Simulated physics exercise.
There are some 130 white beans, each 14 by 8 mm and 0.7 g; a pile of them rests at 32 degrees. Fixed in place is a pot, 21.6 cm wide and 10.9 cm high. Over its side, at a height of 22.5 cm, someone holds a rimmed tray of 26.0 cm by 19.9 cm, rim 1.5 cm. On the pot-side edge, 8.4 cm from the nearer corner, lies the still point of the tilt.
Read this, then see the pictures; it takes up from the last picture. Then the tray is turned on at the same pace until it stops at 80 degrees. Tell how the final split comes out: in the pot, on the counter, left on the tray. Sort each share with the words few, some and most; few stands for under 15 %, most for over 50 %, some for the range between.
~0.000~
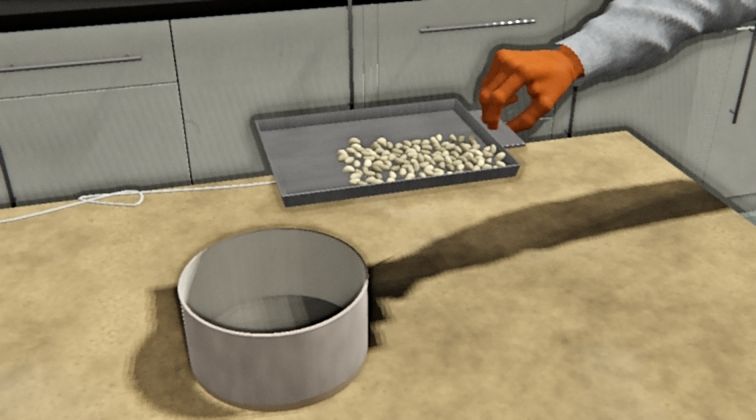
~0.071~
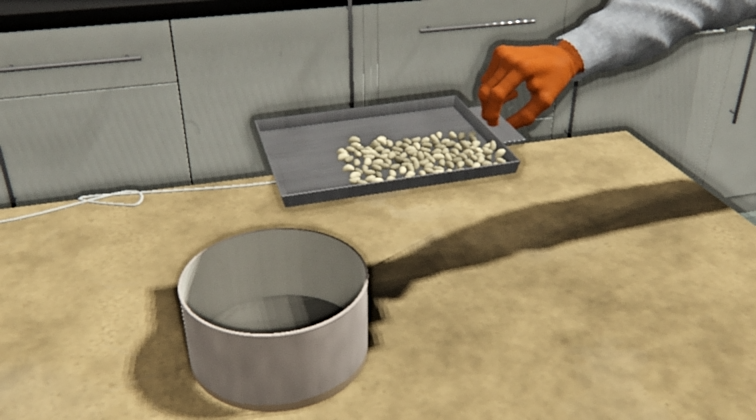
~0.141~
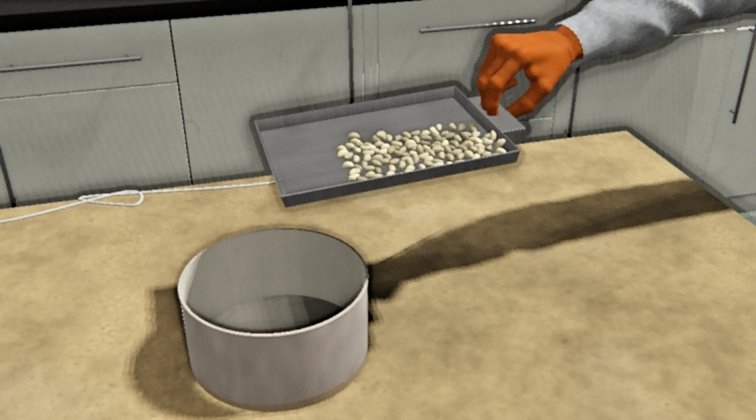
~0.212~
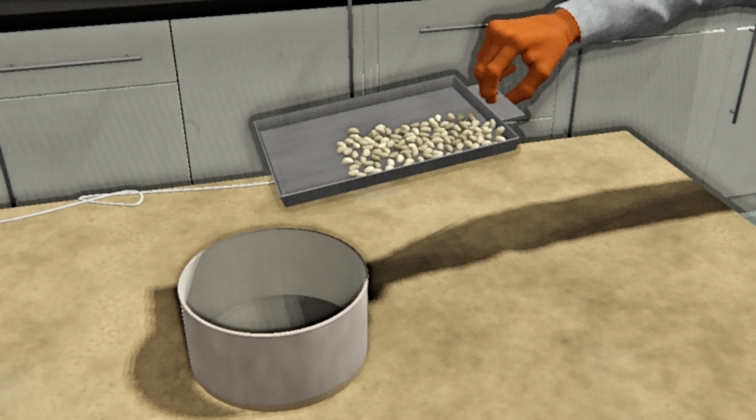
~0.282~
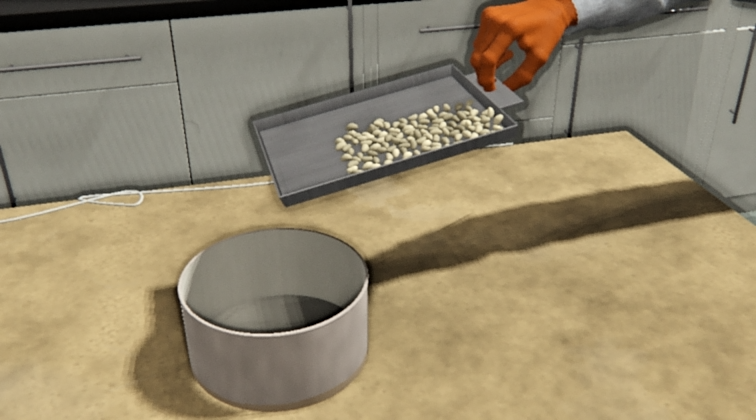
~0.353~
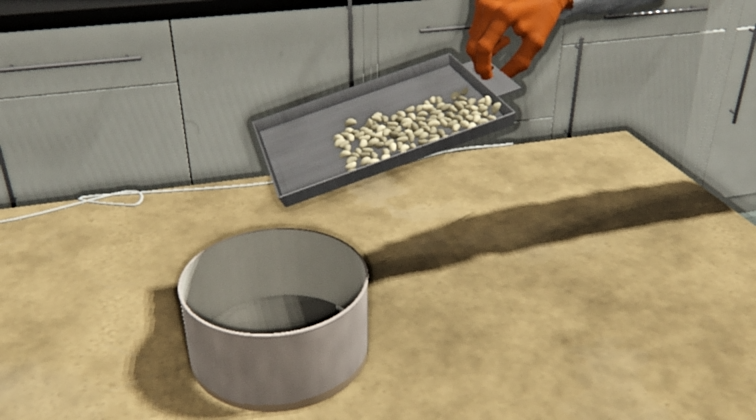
The shares come out as follows. Pot: Most. Counter: Few. Tray: Some.
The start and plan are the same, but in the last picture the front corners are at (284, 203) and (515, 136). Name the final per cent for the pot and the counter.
That works out as pot 95 and counter 0.
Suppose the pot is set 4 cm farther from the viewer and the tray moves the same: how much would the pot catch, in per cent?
In that setup it would come to near 70 per cent.
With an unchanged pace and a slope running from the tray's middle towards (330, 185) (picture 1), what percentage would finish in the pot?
That comes to around 95 per cent.
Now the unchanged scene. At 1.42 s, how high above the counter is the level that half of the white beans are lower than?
I'd say near 24 cm.
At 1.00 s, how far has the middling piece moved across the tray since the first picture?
By then it sits near 15 cm from where it began.
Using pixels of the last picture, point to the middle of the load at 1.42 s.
Look near (275, 169) in the last picture.
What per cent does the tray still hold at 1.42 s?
It's roughly 80 percent.
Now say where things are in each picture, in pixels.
The first picture shows tray tilt 0 degrees, front corners at (285, 194) and (516, 164); middle of the pieces at (418, 159); pot at (274, 276).
The second picture shows tray tilt 1 degrees, front corners at (285, 194) and (516, 160); middle of the pieces at (418, 156).
The third picture shows tray tilt 4 degrees, front corners at (284, 194) and (516, 150), lowest corner left back; middle of the pieces at (417, 150).
The fourth picture shows tray tilt 7 degrees, front corners at (283, 194) and (515, 137), lowest corner left back; middle of the pieces at (417, 142).
The fifth picture shows tray tilt 11 degrees, front corners at (282, 195) and (514, 125), lowest corner left back; middle of the pieces at (415, 135).
The sixth picture shows tray tilt 14 degrees, front corners at (281, 195) and (511, 112), lowest corner left back; middle of the pieces at (413, 127); pot at (274, 276). The tray's pace is about 50 degrees a second.
After 1.00 s, tilt 45 degrees; the tray holds 95 %, the pot 0 %.
After 1.42 s, tilt 65 degrees; the tray holds 80 %, the pot 15 %.
After 1.93 s, tilt 80 degrees; the tray holds 55 %, the pot 35 %.
At rest (3.2 s), pot 65 %, counter 0 %, tray 35 %.
